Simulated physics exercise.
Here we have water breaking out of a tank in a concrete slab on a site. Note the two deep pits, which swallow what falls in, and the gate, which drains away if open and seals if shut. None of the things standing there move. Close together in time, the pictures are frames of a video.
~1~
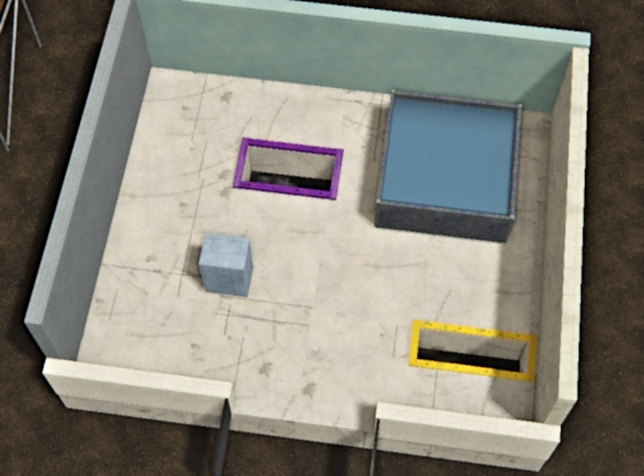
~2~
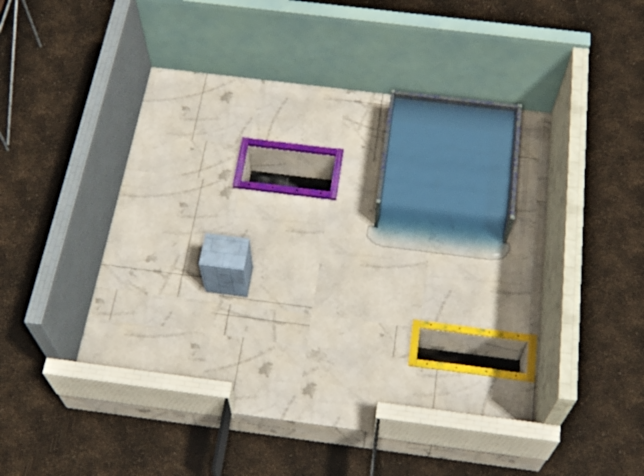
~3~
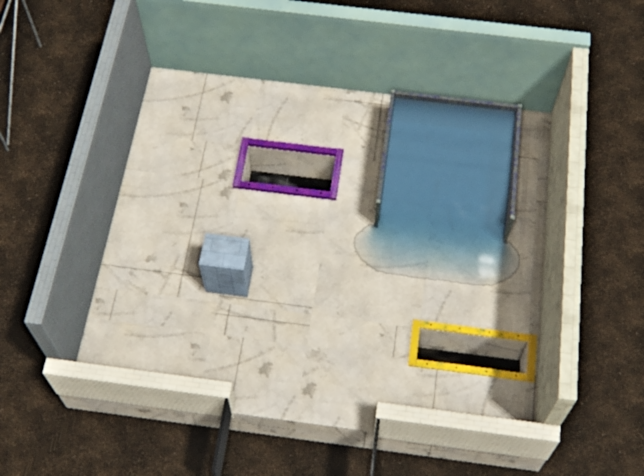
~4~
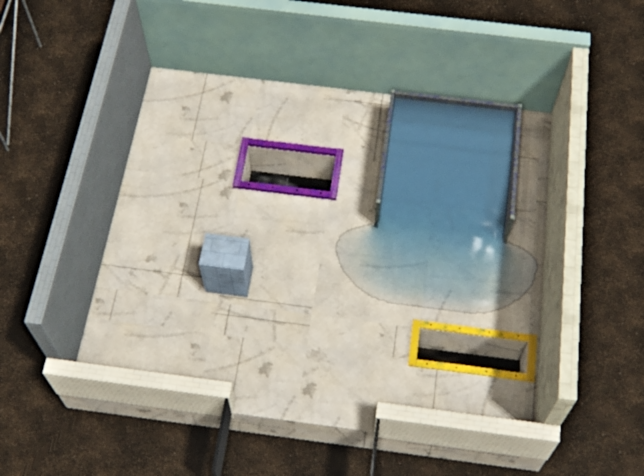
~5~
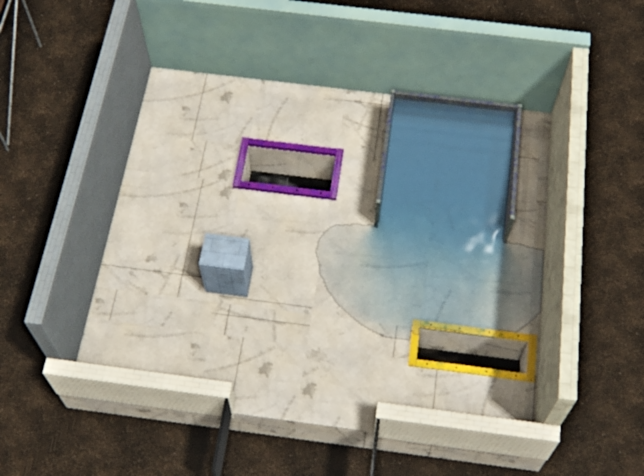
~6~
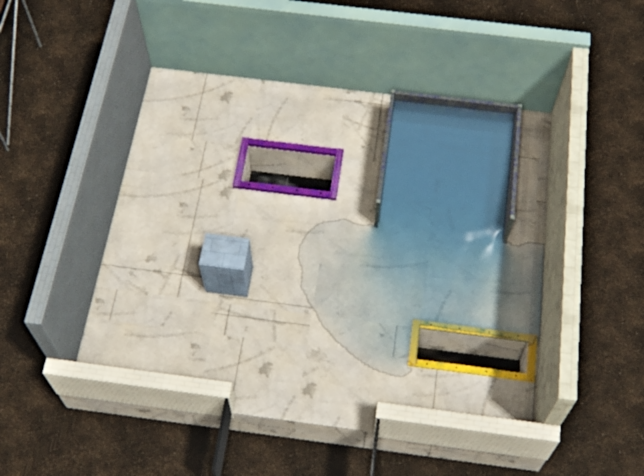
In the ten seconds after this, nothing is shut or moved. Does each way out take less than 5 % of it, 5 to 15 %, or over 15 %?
The gate lands in the top band - past fifteen per cent; the yellow pit lands in the top band - past fifteen per cent; the purple pit lands in the bottom band - below five per cent.
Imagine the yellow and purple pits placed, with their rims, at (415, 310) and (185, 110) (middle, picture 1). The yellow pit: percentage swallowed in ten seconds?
Out of every hundred parts, the yellow pit gets 50.
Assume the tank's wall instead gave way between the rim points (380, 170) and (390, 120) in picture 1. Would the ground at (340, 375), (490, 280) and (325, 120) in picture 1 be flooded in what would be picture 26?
Taking them in order, I'd say not reached, not reached and swamped.
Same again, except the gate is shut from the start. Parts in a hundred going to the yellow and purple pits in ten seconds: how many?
Parts in a hundred: Yellow 50, purple 0.
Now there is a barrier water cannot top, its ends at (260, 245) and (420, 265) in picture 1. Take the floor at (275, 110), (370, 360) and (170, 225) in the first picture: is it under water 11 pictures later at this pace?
Going one after another, I'd say kept clear of the flood, then reached by the flood, then reached by the flood.
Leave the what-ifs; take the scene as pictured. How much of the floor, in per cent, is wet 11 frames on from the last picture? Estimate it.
My estimate is close to 40 per cent.
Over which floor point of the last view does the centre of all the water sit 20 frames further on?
It is near (412, 268).
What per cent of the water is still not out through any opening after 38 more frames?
Near 34 in a hundred.
A moment on, water covers 30 % of the floor; the gate 1 %, the yellow pit 12 %, the purple pit 0 %.
Next, water covers 40 % of the floor; the gate 7 %, the yellow pit 25 %, the purple pit 0 %.
Then, water covers 45 % of the floor; the gate 17 %, the yellow pit 37 %, the purple pit 0 %.
Later, water covers 55 % of the floor; the gate 24 %, the yellow pit 43 %, the purple pit 0 %.
In the end, water covers 75 % of the floor; the gate 27 %, the yellow pit 44 %, the purple pit 0 %.
